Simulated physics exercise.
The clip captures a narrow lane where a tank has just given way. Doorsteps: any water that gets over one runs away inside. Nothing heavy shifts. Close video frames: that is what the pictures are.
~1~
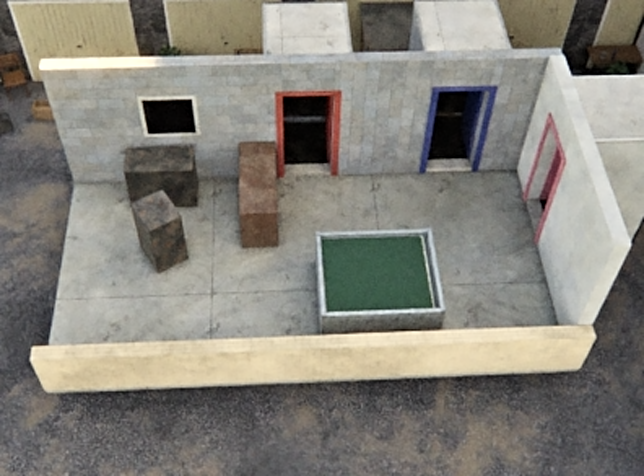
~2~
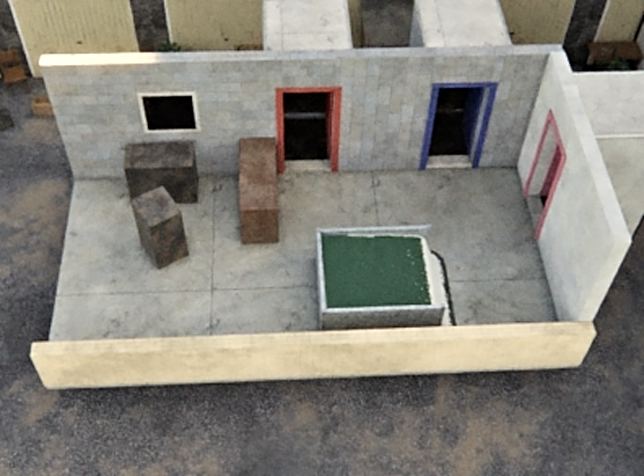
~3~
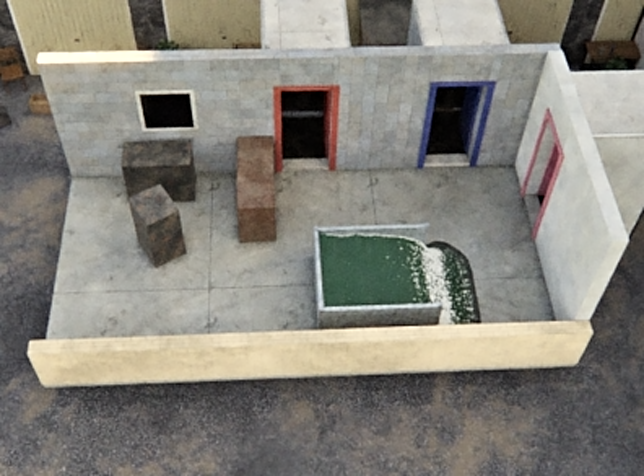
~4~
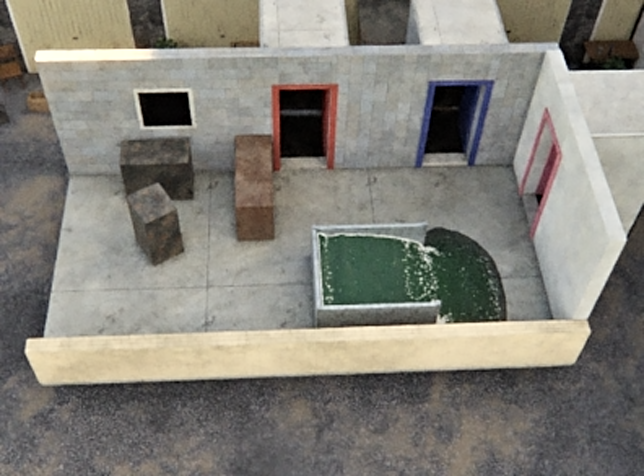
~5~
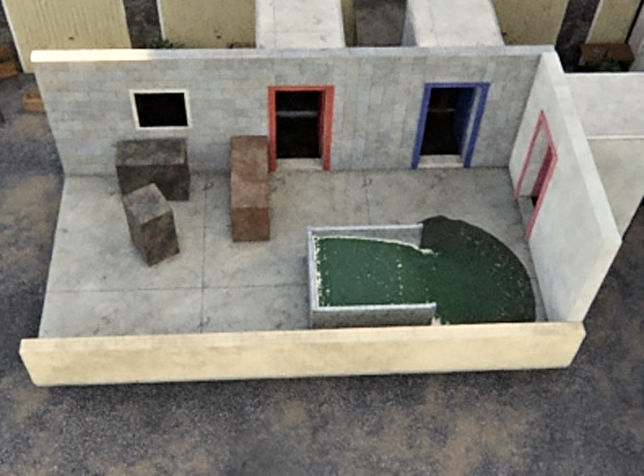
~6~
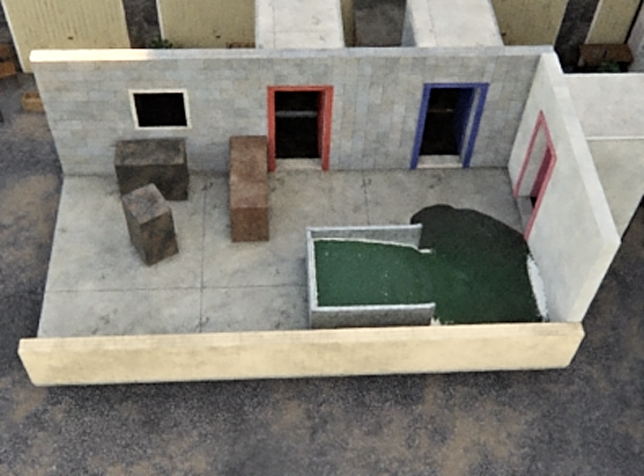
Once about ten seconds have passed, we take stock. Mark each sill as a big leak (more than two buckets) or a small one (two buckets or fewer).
Red door: Big; blue door: Big; pink door: Big.
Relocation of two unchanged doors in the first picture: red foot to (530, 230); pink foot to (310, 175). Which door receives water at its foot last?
It's the one in pink.
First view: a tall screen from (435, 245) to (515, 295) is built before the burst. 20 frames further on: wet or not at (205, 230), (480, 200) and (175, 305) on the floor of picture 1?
Lab note - point 1: Parched; point 2: Inundated; point 3: Parched.
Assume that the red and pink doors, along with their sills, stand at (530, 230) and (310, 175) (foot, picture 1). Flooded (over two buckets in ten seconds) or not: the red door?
Note: Red door breaks the limit.
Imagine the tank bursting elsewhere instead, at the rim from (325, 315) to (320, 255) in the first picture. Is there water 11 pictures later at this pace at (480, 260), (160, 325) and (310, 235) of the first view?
Untouched, soaked, untouched.
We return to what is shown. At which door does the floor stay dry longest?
The red-painted one.
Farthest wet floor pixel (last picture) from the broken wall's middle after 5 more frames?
(503, 176).
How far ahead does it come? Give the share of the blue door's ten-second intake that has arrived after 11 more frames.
About 0 per cent.
A moment on, water covers 25 % of the floor; the red door not reached, the blue door not reached, the pink door under two buckets in.
Next, water covers 25 % of the floor; the red door not reached, the blue door wet at the sill, nothing in, the pink door over two buckets in.
Then, water covers 45 % of the floor; the red door wet at the sill, nothing in, the blue door over two buckets in, the pink door over two buckets in.
Later, water covers 70 % of the floor; the red door over two buckets in, the blue door far over two buckets in, the pink door far over two buckets in.
In the end, water covers 80 % of the floor; the red door over two buckets in, the blue door far over two buckets in, the pink door far over two buckets in.
